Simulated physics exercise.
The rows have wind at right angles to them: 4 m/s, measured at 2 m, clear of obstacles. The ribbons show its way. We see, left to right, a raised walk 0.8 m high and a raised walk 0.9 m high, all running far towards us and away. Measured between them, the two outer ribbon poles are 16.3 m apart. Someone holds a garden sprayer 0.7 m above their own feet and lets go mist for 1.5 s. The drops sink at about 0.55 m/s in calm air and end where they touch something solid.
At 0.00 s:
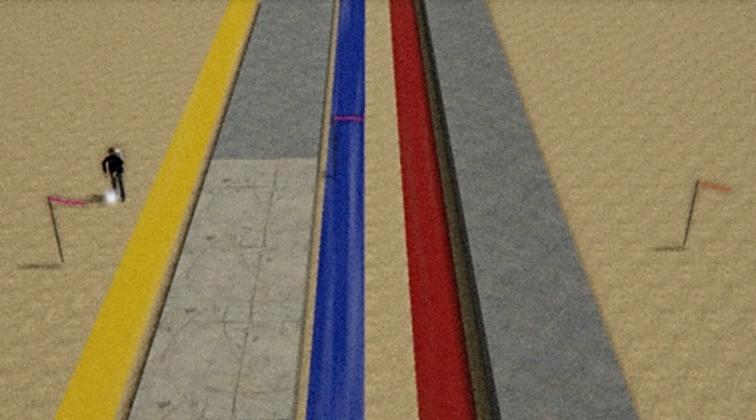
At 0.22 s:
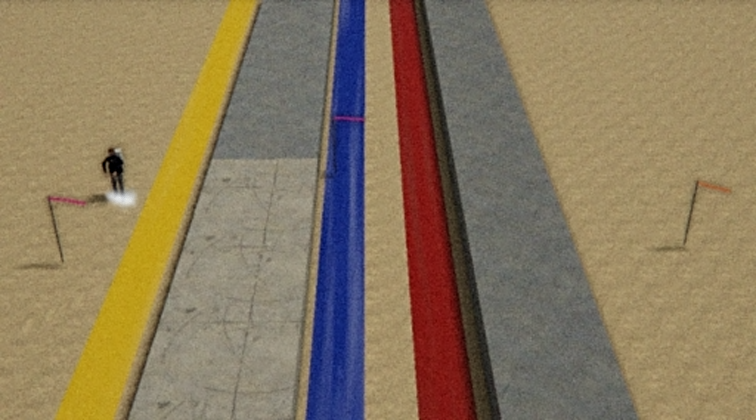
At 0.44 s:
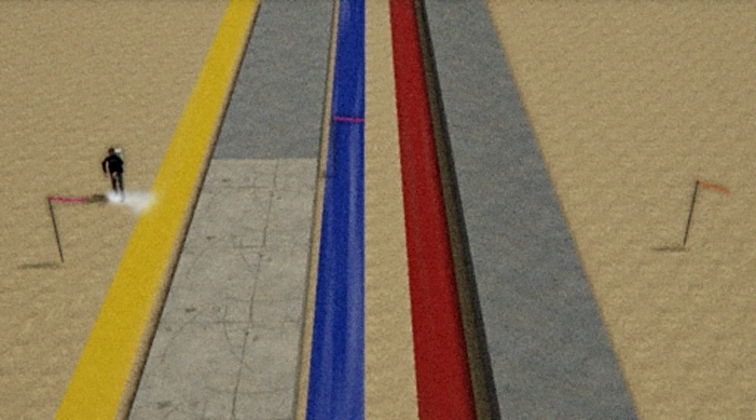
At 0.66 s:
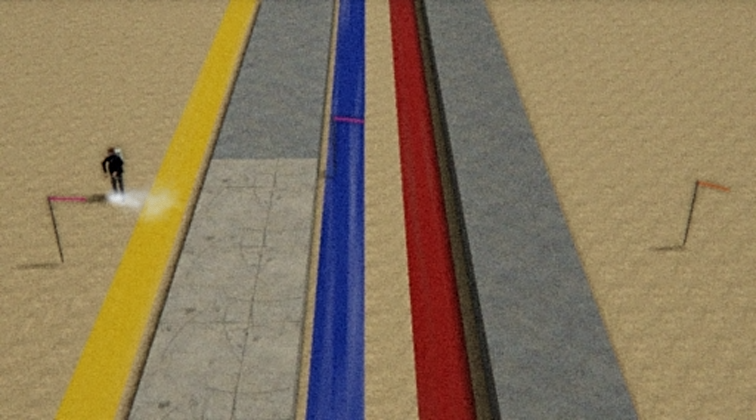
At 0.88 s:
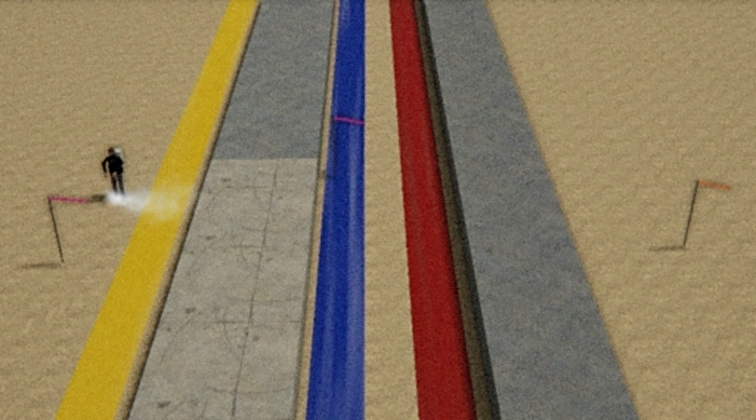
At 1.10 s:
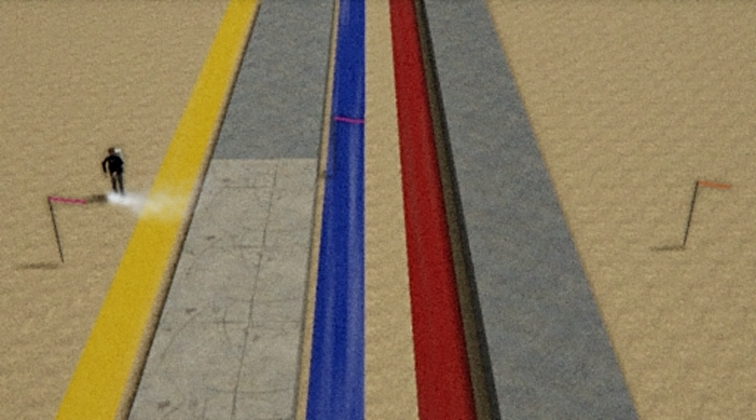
White mist spreading rightward from a dark standing figure across a yellow strip, beside grey, blue and red strips on sandy ground.
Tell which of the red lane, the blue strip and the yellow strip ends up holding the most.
The most ends up on the yellow one.
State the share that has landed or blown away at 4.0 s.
Near 85 %.
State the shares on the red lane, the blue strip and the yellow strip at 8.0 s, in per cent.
The shares are around 2 percent red, 2 percent blue, 35 percent yellow.
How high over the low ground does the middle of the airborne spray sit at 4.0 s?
The middle sits around 1.0 m above the low ground.
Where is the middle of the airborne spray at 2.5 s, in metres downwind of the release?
2.5 m.
After 2.5 s, 0 % lies on the blue strip, 31 % on the yellow strip and 0 % on the red lane; 59 % has touched down or left; the middle of what still flies is 0.8 m above the low ground, near (206, 192).
After 4.0 s, 0 % lies on the blue strip, 33 % on the yellow strip and 0 % on the red lane; 85 % has touched down or left; the middle of what still flies is 1.0 m above the low ground, near (404, 187).
After 8.0 s, 2 % lies on the blue strip, 33 % on the yellow strip and 2 % on the red lane; 97 % has touched down or left.
After 20.0 s, 2 % lies on the blue strip, 33 % on the yellow strip and 2 % on the red lane; 100 % has touched down or left.
After 45.0 s, 2 % lies on the blue strip, 33 % on the yellow strip and 2 % on the red lane; 100 % has touched down or left.
